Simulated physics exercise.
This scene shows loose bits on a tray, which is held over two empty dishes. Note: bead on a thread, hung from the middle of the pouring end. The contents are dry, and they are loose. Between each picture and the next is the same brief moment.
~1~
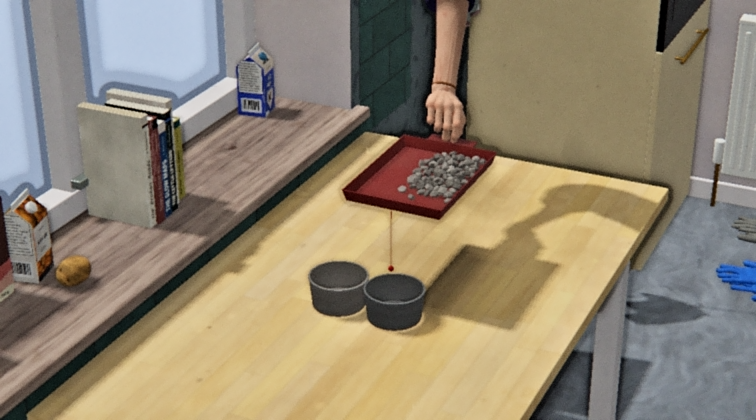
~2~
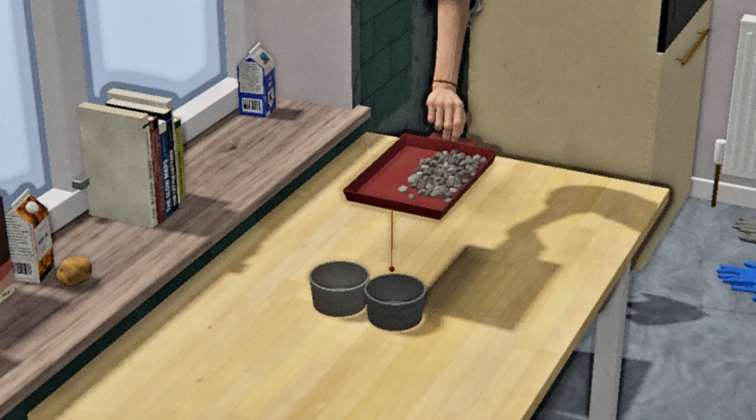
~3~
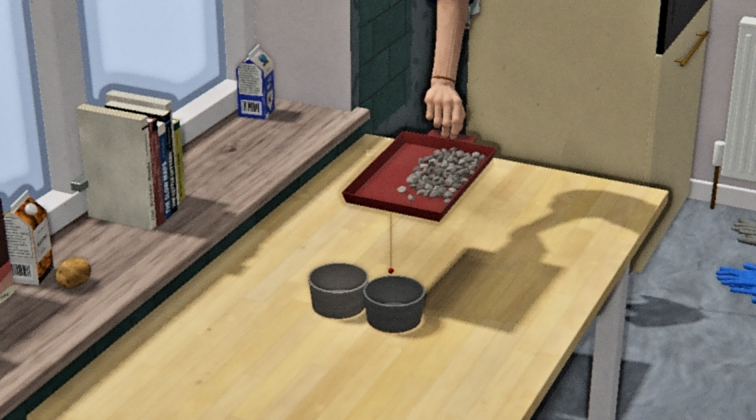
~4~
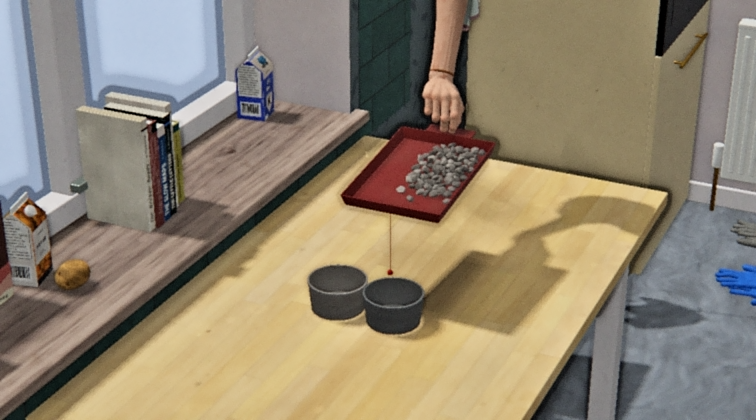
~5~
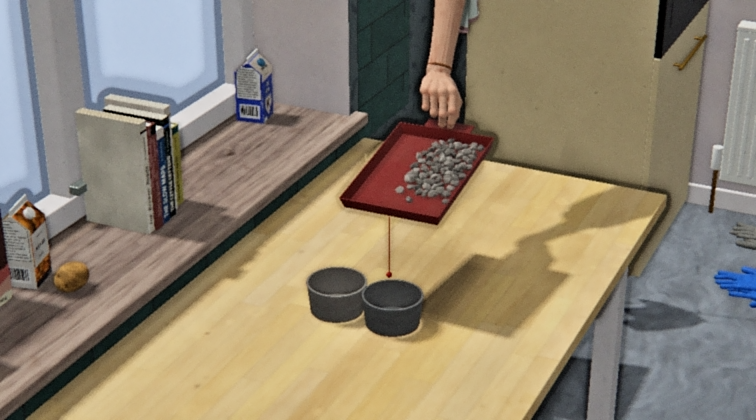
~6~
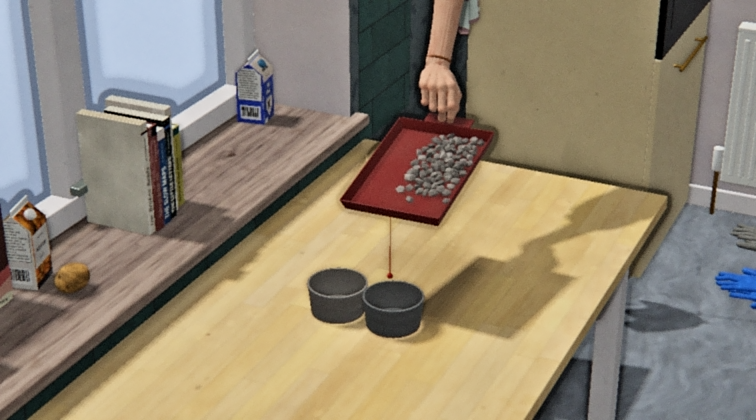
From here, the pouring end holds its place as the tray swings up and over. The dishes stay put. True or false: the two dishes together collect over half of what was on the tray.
True.
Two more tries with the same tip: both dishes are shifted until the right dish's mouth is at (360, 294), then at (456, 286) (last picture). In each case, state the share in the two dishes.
Roughly 60% on the first try and 0% on the second.
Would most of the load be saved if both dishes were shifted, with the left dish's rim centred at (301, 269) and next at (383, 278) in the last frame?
Earlier try a minority share, later try a minority share.
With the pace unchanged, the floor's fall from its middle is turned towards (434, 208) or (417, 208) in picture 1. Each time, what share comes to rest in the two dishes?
Case one 10 %; case two 30 %.
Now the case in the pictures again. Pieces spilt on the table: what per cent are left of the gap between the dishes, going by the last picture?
80 per cent, roughly.
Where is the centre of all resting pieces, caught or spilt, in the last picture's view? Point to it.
Somewhere around (378, 321) in the final view.
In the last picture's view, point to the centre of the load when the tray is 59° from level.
The centre of the load shows up near (394, 204) in the last view.
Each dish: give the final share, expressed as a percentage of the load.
The left dish gets close to 30 per cent and the right dish close to 50 per cent.
Just after the last frame, tray tipped steeply; almost all on the tray; about a tenth in the air.
A moment on, tray tipped right over; roughly half on the tray; about a tenth in the right dish; about a tenth in the left dish; about a tenth outside both; roughly a quarter in the air.
Further on, tray tipped past a quarter turn; roughly half in the right dish; roughly a quarter in the left dish; roughly a quarter outside both.
When it is over, tray tipped past a quarter turn; roughly half in the right dish; roughly a quarter in the left dish; roughly a quarter outside both.
